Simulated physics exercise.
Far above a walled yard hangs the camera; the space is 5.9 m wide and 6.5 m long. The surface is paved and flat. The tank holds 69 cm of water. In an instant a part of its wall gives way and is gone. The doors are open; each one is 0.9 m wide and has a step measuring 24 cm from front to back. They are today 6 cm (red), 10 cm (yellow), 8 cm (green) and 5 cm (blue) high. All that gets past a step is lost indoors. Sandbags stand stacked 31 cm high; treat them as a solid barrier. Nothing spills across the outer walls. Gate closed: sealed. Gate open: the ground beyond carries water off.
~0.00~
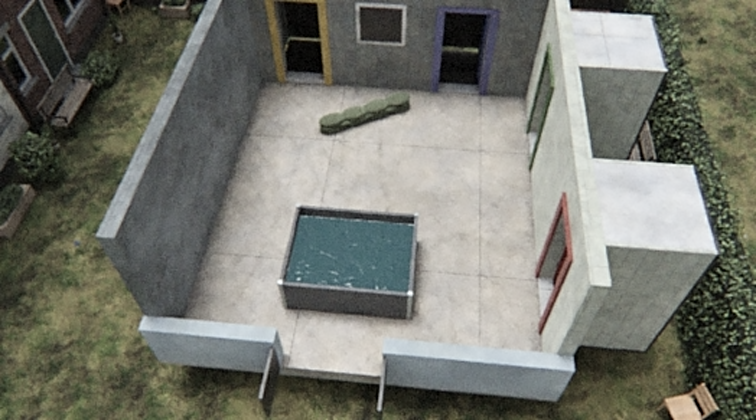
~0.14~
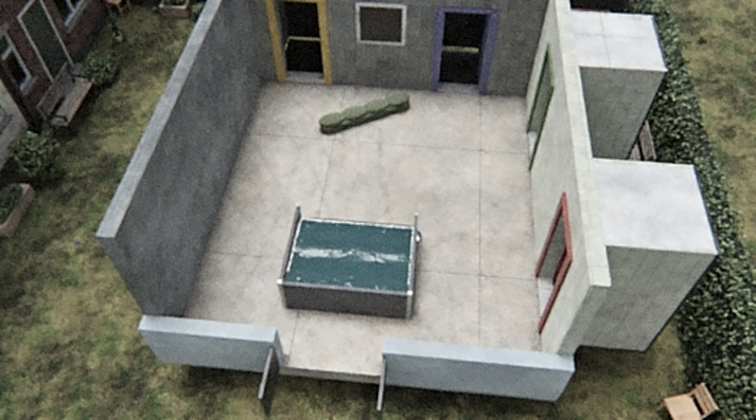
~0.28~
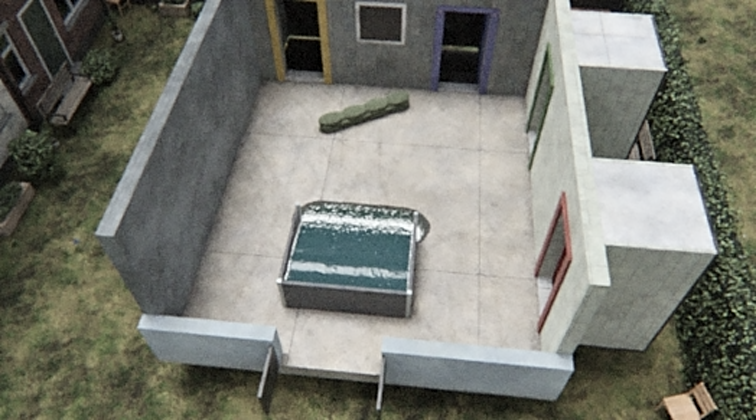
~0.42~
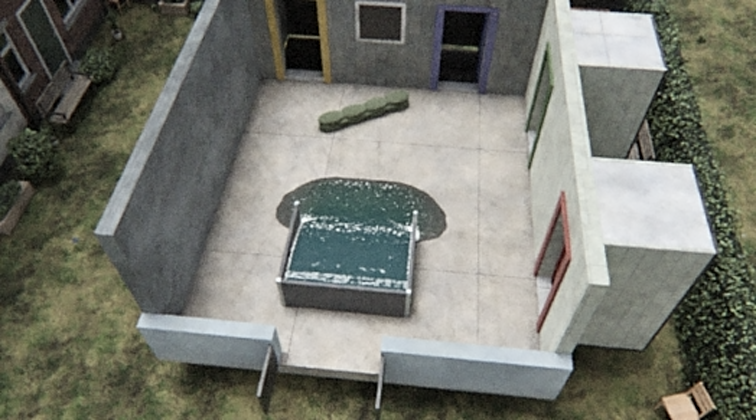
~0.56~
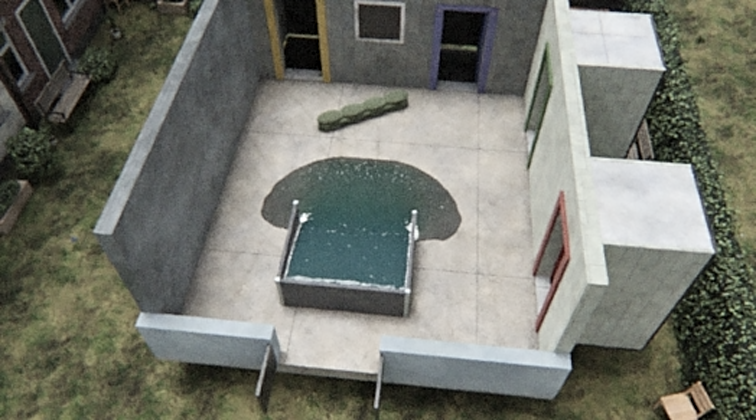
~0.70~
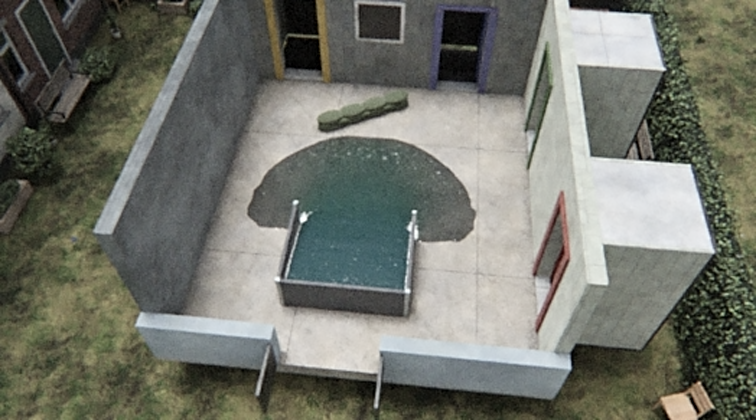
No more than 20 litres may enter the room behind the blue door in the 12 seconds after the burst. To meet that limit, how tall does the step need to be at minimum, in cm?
At least 21 cm or so.
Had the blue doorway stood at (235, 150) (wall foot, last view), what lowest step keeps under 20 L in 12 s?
Close to 7.5 cm at the least.
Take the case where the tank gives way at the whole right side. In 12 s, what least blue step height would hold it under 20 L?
Some 8.5 cm.
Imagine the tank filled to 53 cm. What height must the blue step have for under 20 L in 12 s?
A step of about 16 cm does it.
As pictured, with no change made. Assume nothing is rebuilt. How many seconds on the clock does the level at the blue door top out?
About 3.2 seconds.
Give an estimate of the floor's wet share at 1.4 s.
Roughly 40 percent of the floor.
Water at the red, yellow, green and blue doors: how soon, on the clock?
Times: Red 5.0 s, yellow 1.6 s, green 1.8 s, blue 1.5 s.
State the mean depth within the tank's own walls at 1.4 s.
It averages near 26 cm.
After 1.4 s water covers 40 % of the floor, deepest (37 cm) near (375, 119); it has not reached the blue door.
After 3.0 s water covers 55 % of the floor, deepest (36 cm) near (511, 95); 14 cm at the blue door, 130 litres in over its 5 cm step.
After 12.0 s water covers 95 % of the floor, deepest (10 cm) near (173, 338); 4 cm at the blue door, 273 litres in over its 5 cm step.
At the blue door as built, the water arrived by 1.5 s and peaked near 15 cm at 3.2 s.
Run again over the same 12 s with other heights there, 39 litres in over 18 cm, 9 litres over 24 cm. The limit of 20 litres is kept from about 21 cm up.
